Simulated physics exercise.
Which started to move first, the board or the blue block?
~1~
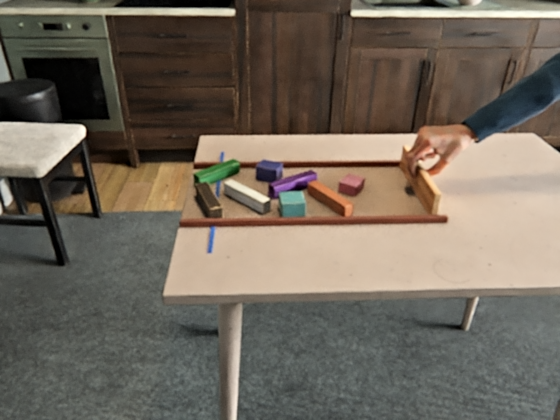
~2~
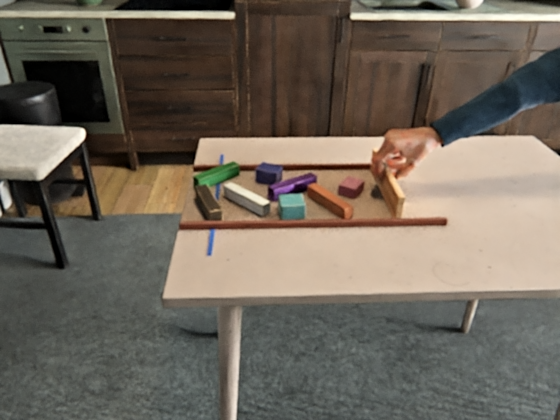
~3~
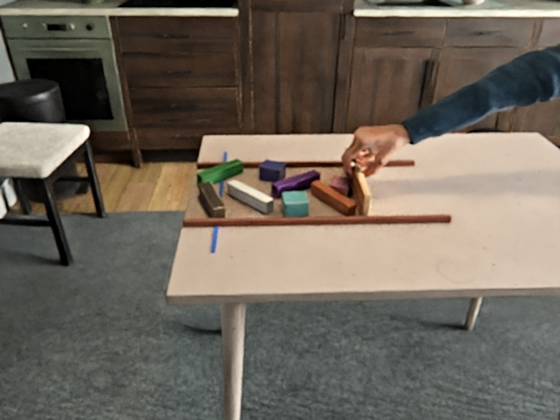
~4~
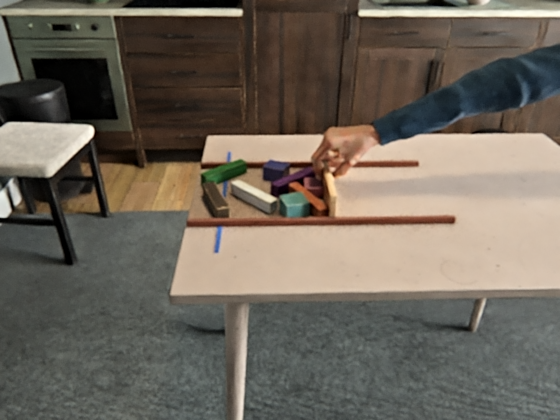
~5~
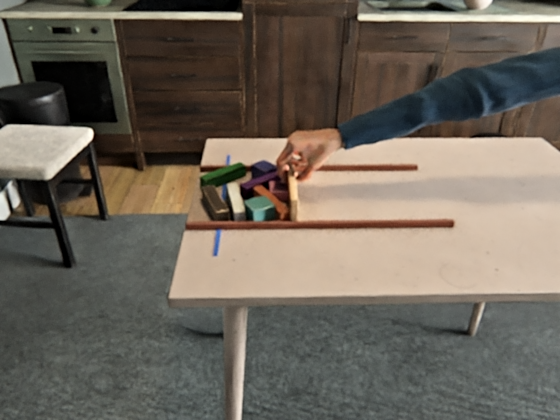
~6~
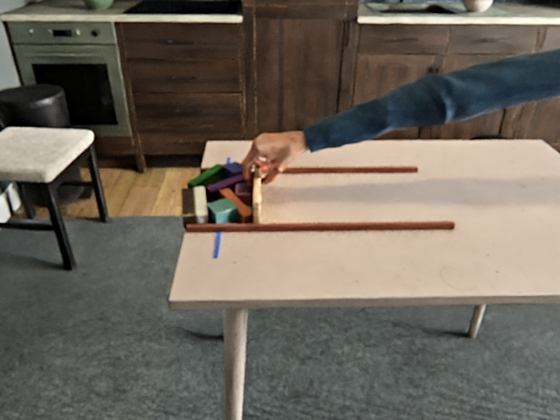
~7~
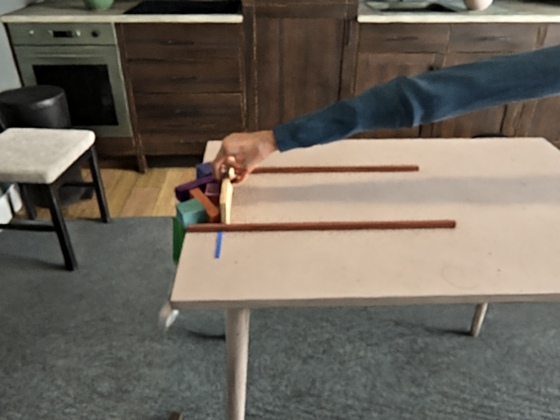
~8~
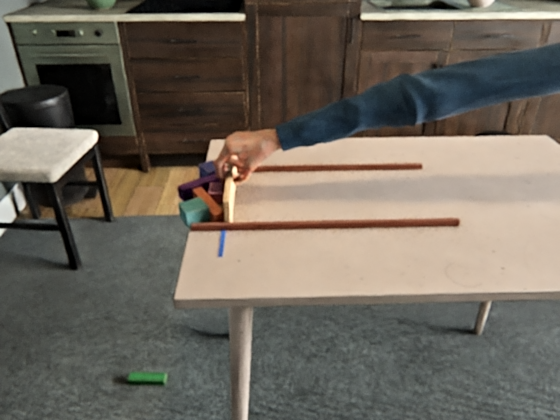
The board started to move first. The blue block stayed where it was until the board had pushed other pieces along and the pile had closed up around it.
